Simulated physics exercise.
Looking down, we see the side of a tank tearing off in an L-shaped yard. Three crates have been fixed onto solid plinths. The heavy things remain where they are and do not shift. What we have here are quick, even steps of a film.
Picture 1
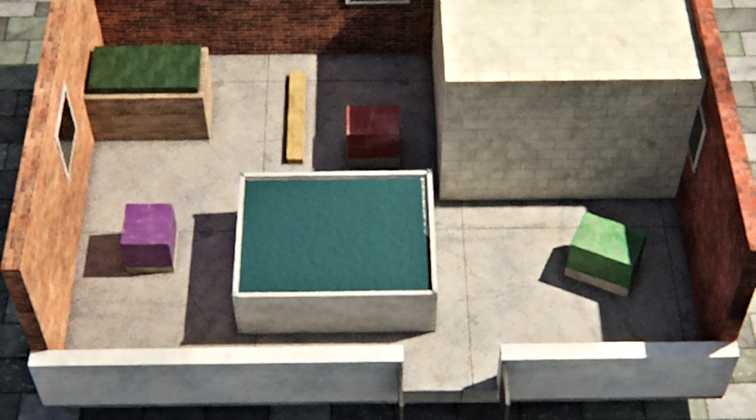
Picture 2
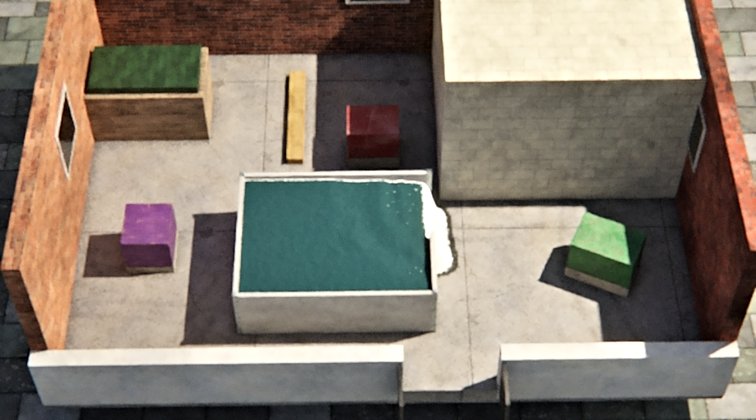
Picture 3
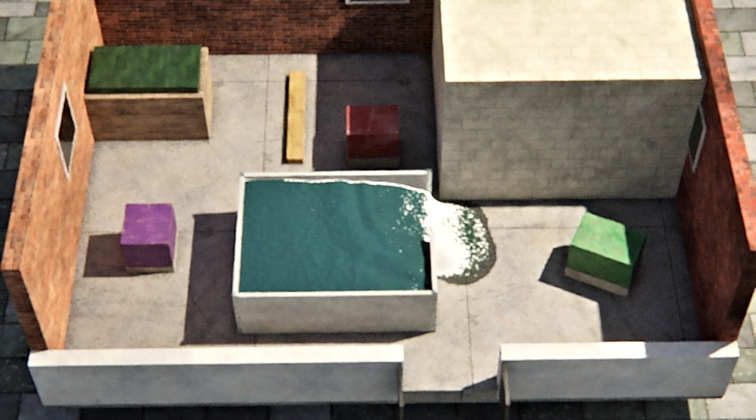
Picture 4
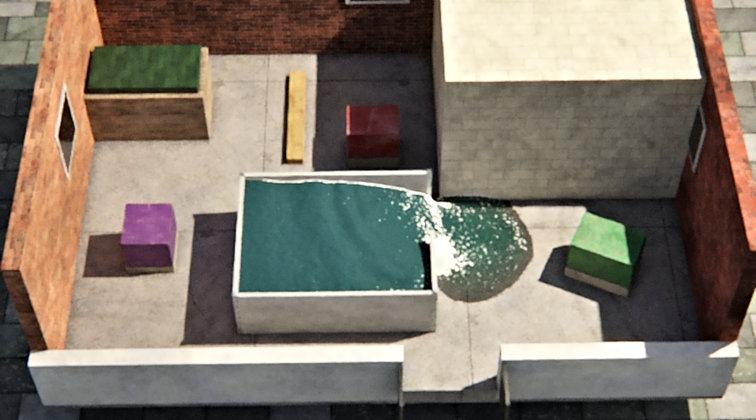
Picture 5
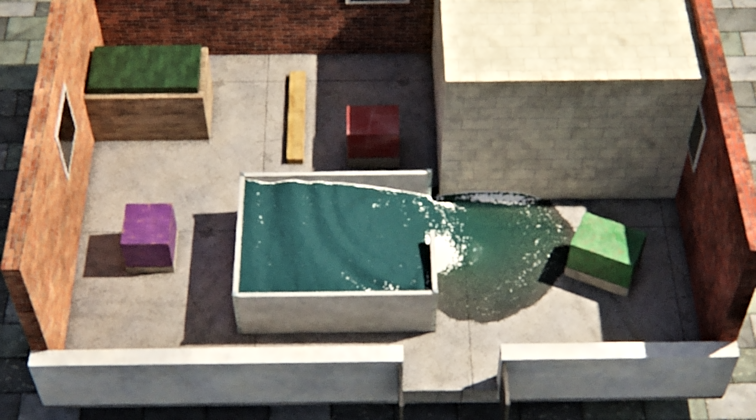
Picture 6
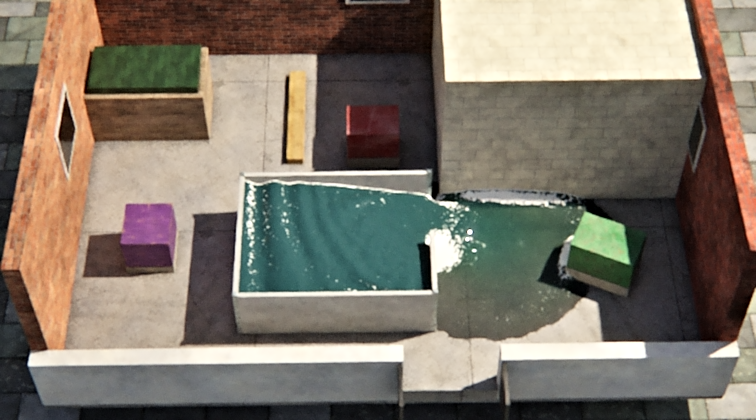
Water bursts from the tank's right side and spreads across the yard to the green block.
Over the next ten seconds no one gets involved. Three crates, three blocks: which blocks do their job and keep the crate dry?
My prediction: The purple crate never meets the water; the green crate meets the water; the red crate never meets the water.
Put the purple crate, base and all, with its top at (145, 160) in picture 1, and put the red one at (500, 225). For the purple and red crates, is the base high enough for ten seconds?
First purple: It keeps clear; then red: It is dampened.
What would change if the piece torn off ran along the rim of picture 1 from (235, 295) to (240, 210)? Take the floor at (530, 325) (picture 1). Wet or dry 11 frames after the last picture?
I'd say it's left alone there.
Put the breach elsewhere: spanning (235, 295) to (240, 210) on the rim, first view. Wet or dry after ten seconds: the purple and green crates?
In that case the purple one is flooded and the green one is never flooded.
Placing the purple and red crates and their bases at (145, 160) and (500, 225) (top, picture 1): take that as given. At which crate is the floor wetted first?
I would go with the crate marked red.
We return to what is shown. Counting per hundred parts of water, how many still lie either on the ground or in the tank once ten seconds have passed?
About 88 per cent.
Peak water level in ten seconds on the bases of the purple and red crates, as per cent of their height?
Some 80 and 20 % respectively.
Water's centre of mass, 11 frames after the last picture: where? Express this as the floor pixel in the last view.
Centre of mass: Roughly (433, 266).
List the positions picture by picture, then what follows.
In the first frame, the water tank at (336, 235) is whole and still.
In the second frame, water pours out at (428, 226) and has run to (445, 271).
In the third frame, the front is at (486, 267), out from the gap at (428, 229).
In the fourth frame, the front is at (526, 256), out from the gap at (428, 230).
In the fifth frame, water pours out at (428, 230) and has run to a hidden place.
In the sixth frame, water pours out at (428, 229) and has run to a hidden place.
A moment on, water covers 25 % of the floor; the purple crate not reached, the green crate water round its plinth, the red crate water round its plinth.
Next, water covers 25 % of the floor; the purple crate not reached, the green crate water round its plinth, the red crate water round its plinth.
Then, water covers 35 % of the floor; the purple crate not reached, the green crate water round its plinth, the red crate water round its plinth.
Later, water covers 50 % of the floor; the purple crate not reached, the green crate water round its plinth, the red crate water round its plinth.
In the end, water covers 80 % of the floor; the purple crate stayed above the water, the green crate was topped, the red crate stayed above the water.
